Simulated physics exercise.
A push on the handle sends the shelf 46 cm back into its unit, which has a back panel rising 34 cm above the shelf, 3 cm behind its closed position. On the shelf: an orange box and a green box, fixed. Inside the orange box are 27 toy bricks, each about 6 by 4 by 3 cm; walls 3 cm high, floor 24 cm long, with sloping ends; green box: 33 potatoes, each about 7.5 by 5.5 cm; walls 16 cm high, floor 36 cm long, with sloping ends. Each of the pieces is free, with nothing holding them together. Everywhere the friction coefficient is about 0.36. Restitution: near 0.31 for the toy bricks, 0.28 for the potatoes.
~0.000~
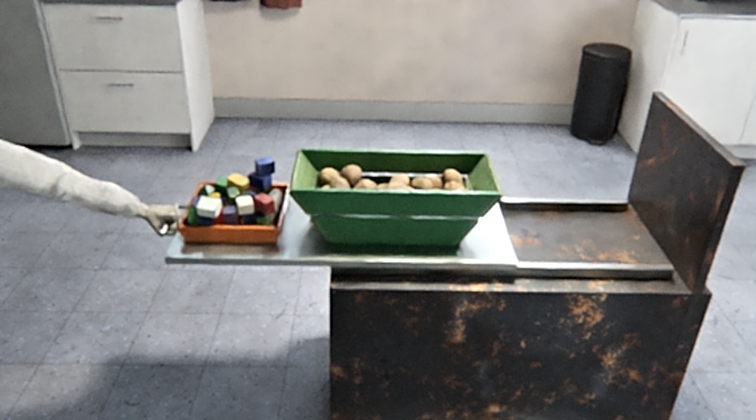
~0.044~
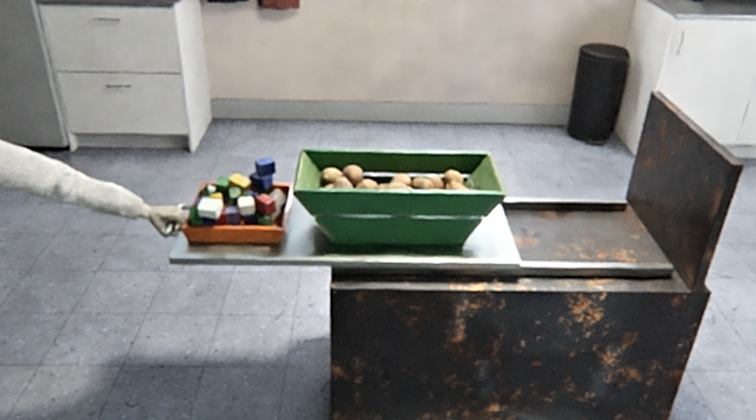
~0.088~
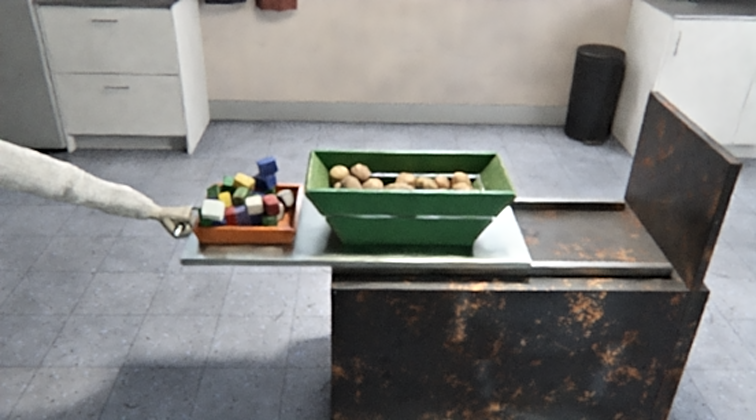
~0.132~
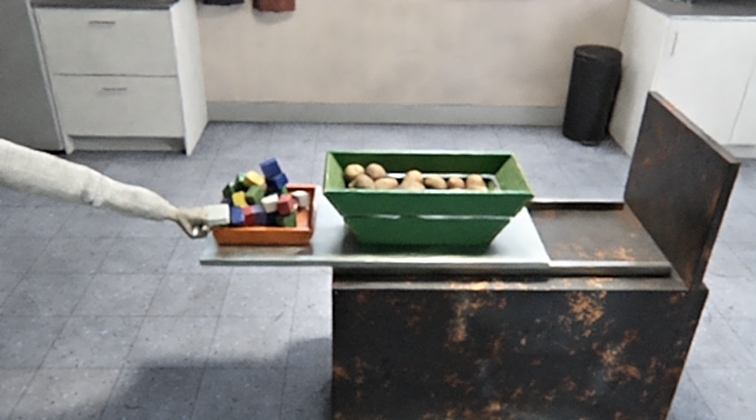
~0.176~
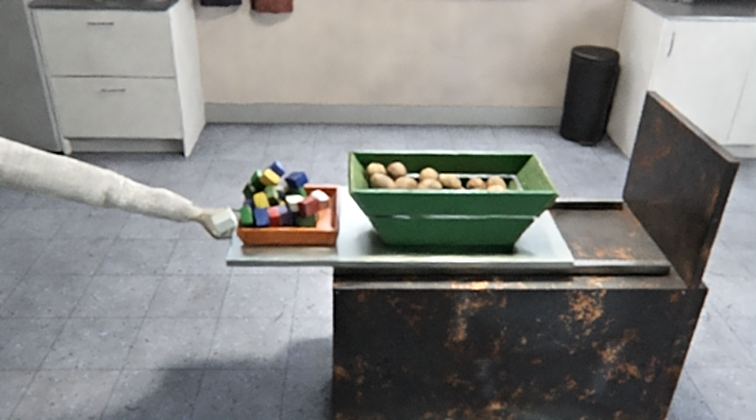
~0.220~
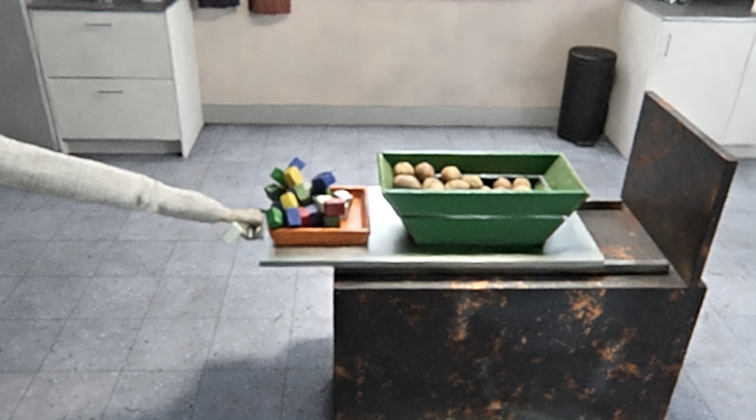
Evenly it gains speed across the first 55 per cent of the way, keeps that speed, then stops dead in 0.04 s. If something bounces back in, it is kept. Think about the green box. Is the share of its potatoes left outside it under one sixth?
Yes, it is under a sixth.
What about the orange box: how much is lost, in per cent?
Orange box - about 35 per cent.
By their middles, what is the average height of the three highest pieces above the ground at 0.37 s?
About 82 cm up.
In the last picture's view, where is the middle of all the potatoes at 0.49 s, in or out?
(569, 196).
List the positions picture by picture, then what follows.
In the first picture (we follow the rim corner now nearest the camera; the camera moves round a little), green box at (292, 189); orange box at (181, 226); shelf in by 0 cm; nothing out yet.
The second picture shows green box at (296, 189); orange box at (185, 227); shelf in by 1 cm.
The third picture shows green box at (307, 190); orange box at (196, 227); shelf in by 4 cm.
The fourth picture shows green box at (326, 190); orange box at (214, 228); shelf in by 9 cm.
The fifth picture shows green box at (352, 191); orange box at (240, 229); shelf in by 16 cm; 1 out, the lowest brick at (225, 221).
The sixth picture shows green box at (384, 191); orange box at (272, 229); shelf in by 25 cm; 1 out, the lowest brick at (232, 233).
After 0.29 s, end of travel.
After 0.37 s, 4 of 27 out of the orange box and 0 of 33 out of the green box.
After 0.49 s, 9 of 27 out of the orange box and 1 of 33 out of the green box.
After 0.71 s, 10 of 27 out of the orange box and 1 of 33 out of the green box.
Outcome (at 1.14 s), 10 of 27 out of the orange box and 0 of 33 out of the green box. Asked share, 0 of 33, 0 per cent.
